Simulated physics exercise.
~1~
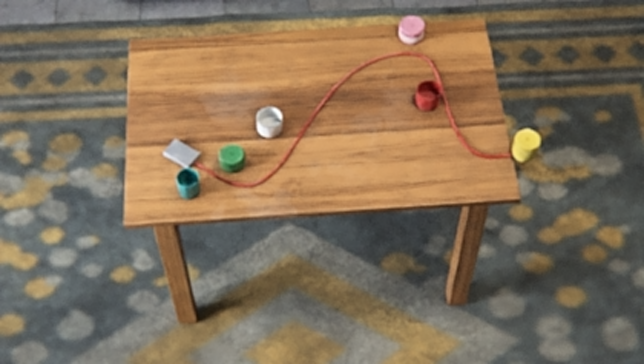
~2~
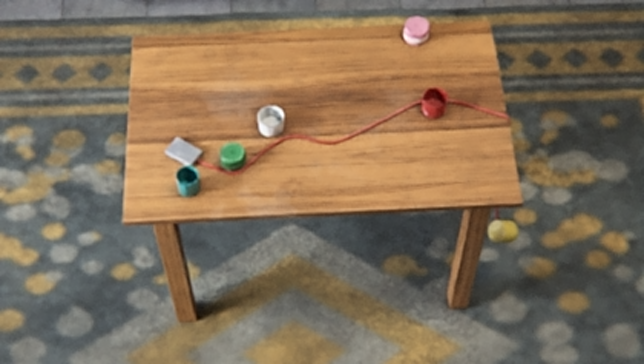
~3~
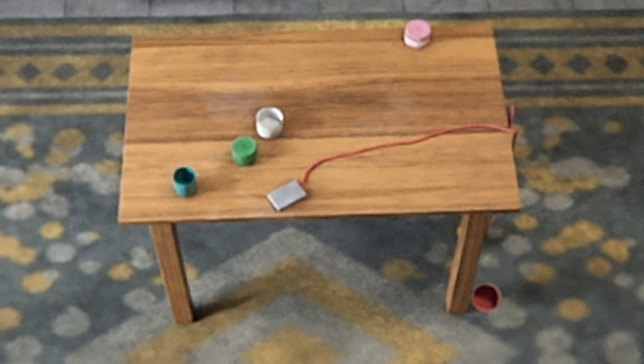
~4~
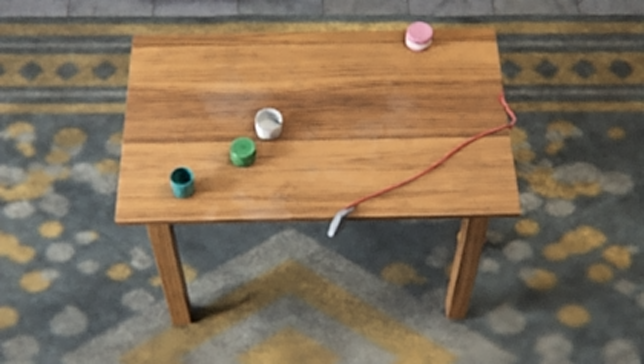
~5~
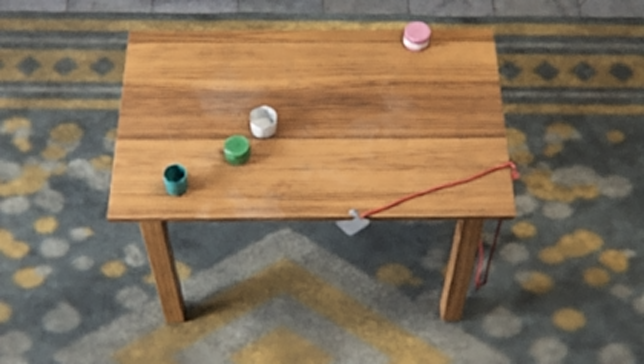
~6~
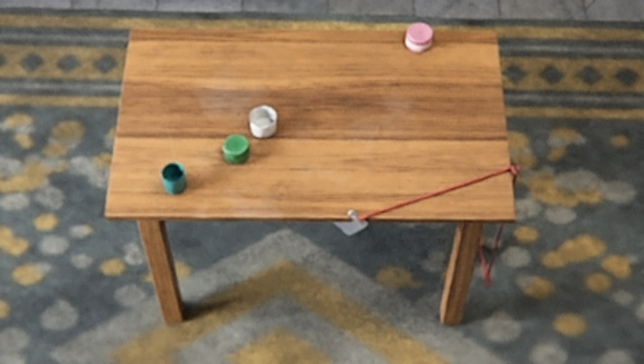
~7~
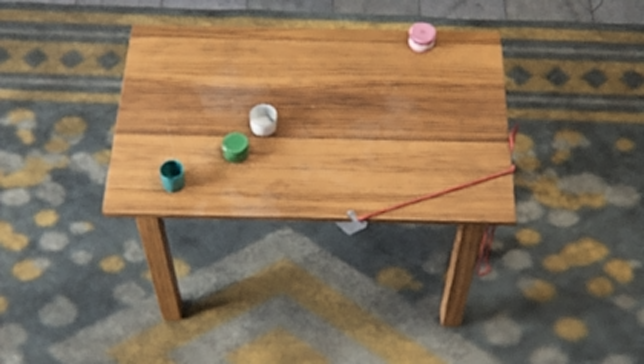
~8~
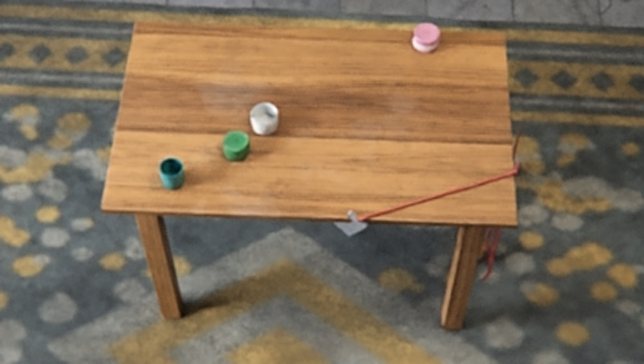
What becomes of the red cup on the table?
The red cup goes over the right side of the table and drops down beside the leg.
